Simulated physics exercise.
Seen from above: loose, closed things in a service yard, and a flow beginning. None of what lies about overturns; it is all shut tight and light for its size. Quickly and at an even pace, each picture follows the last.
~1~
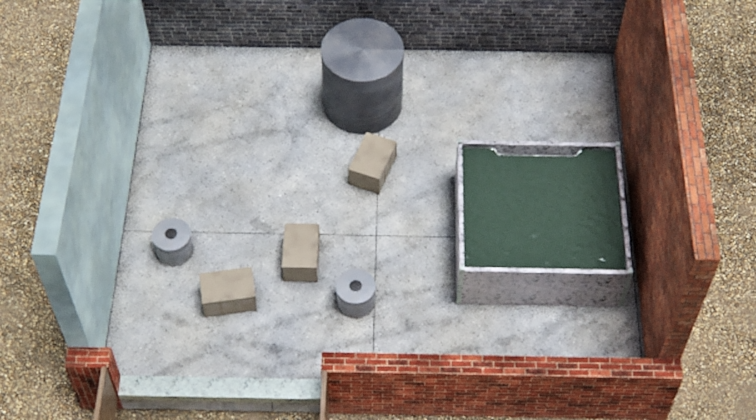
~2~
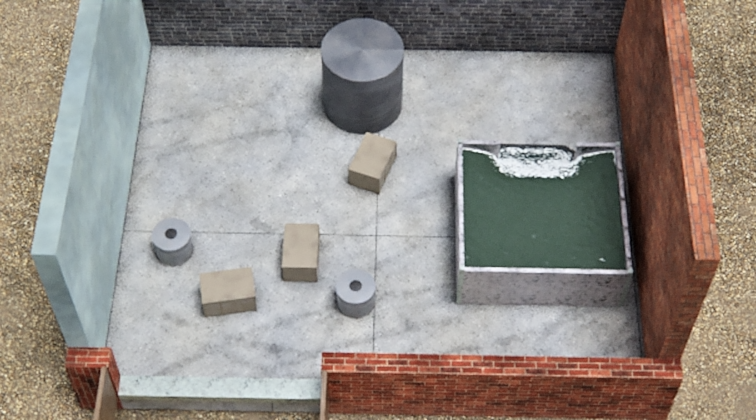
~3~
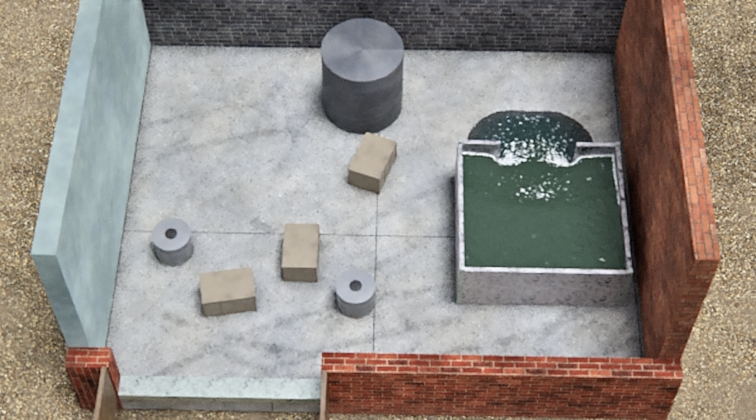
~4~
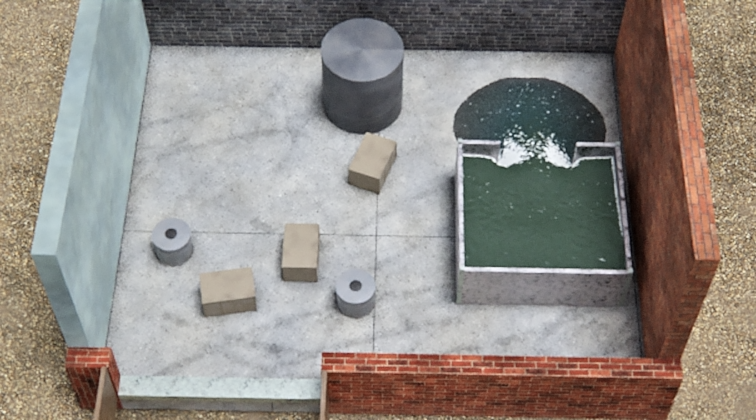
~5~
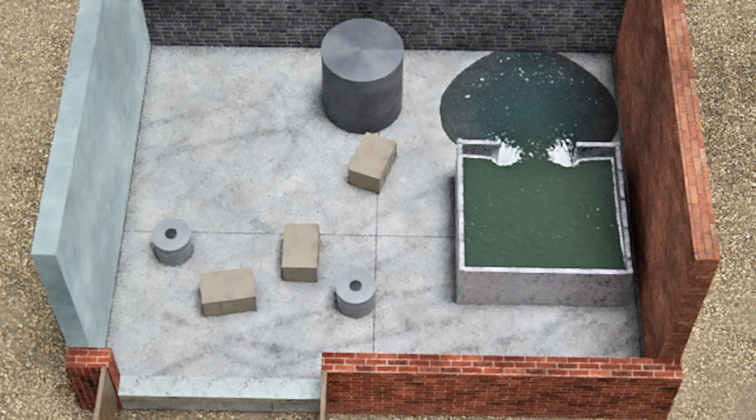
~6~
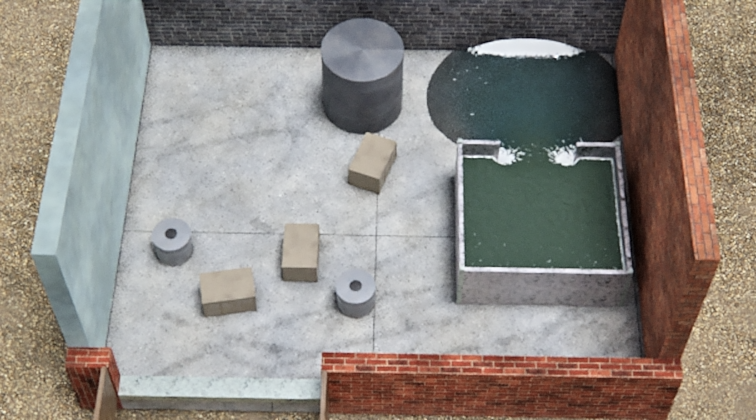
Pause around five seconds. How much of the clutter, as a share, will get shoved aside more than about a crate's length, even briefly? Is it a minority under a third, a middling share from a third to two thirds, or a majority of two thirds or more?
A minority under a third.
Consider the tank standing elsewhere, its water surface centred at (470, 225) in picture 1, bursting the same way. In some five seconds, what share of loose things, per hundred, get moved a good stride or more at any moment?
Roughly 0 %.
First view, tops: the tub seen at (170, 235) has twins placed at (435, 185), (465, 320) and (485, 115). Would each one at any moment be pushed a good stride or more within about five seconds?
Shoved clear, stays put, shoved clear.
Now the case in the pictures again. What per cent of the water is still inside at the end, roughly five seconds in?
I'd put it close to 100 percent.
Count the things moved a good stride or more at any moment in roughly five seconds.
1.
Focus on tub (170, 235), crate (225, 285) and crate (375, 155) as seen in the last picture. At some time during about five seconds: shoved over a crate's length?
In that order: No, under that, moved that far.
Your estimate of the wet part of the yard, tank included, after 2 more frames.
25 per cent.
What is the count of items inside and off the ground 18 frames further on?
The number is 0.
A moment on, 0 of 5 are well off their spots; 0 afloat.
Next, 0 of 5 are well off their spots; 0 afloat.
Later, 0 of 5 are well off their spots; 0 afloat.
In the end, 1 of 5 are well off their spots, and 1 have been at some point; 0 afloat.
